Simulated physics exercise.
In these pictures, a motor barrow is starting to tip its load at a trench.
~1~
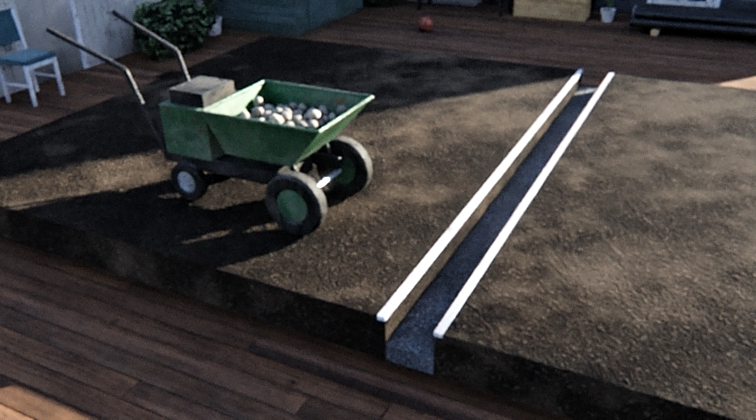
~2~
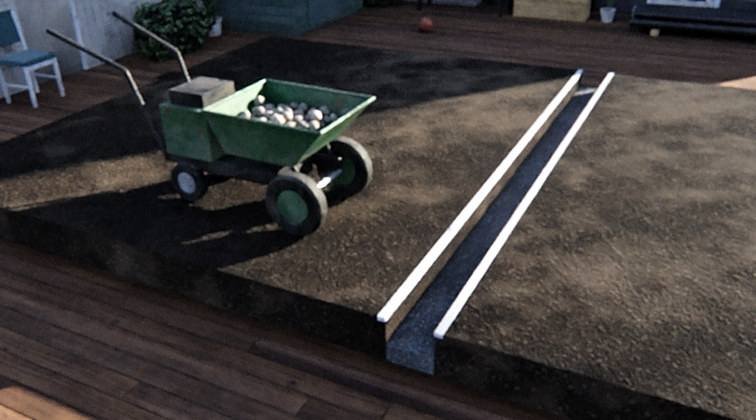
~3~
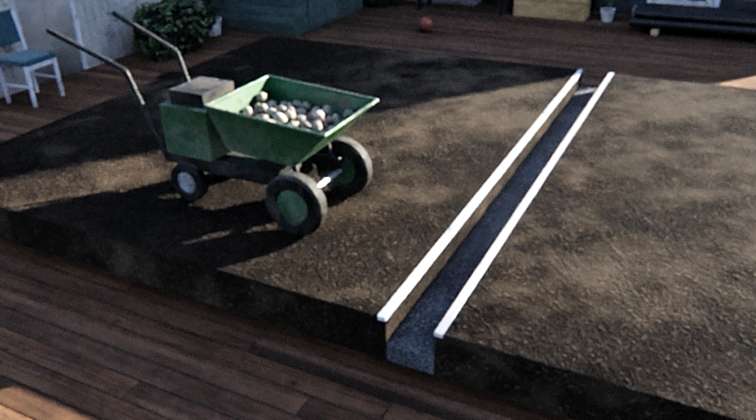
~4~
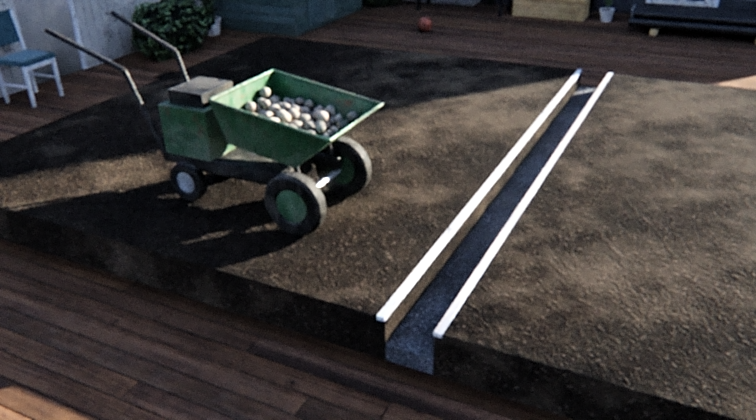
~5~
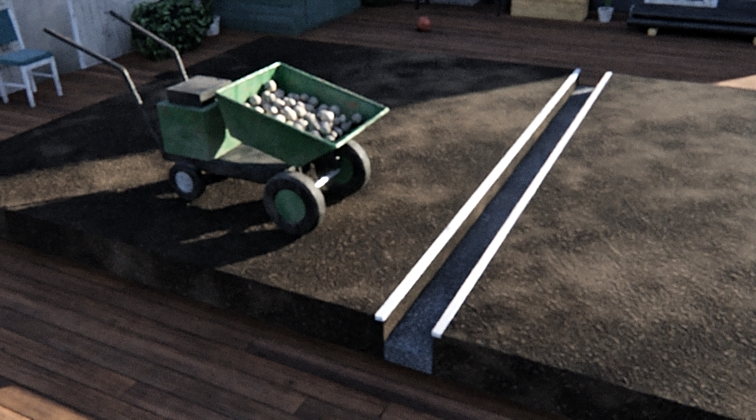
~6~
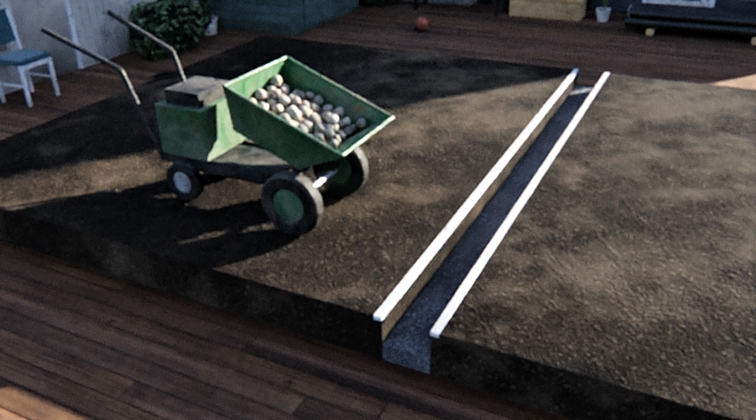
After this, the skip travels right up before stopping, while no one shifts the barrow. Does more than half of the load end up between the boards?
No, the trench will hold a lesser part of the load.
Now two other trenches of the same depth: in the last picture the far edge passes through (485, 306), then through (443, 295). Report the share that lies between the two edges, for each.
Close to 30 per cent in the first, close to 30 per cent in the second.
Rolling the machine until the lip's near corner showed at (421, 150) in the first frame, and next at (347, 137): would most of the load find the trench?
Spot 1 gives the minor portion, spot 2 gives the bigger portion.
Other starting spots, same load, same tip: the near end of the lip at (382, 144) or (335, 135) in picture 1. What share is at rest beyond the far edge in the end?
In turn, around 30 per cent and 0 per cent.
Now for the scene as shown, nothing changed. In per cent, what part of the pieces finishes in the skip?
Roughly 25 per cent of the load.
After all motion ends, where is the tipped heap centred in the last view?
Last view, resting centre - approx. (430, 231).
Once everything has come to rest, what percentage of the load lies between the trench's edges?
About 30 per cent.
Shortly afterwards, skip tipped steeply; the whole lot in the skip.
Next, skip tipped right over; near two thirds in the skip; near a third short of the trench.
Some moments later, skip tipped right over; near a quarter in the skip; near half short of the trench; near a quarter in or heaped over the trench.
In the end, skip tipped right over; near a quarter in the skip; near half short of the trench; near a quarter in or heaped over the trench; none at all beyond it.
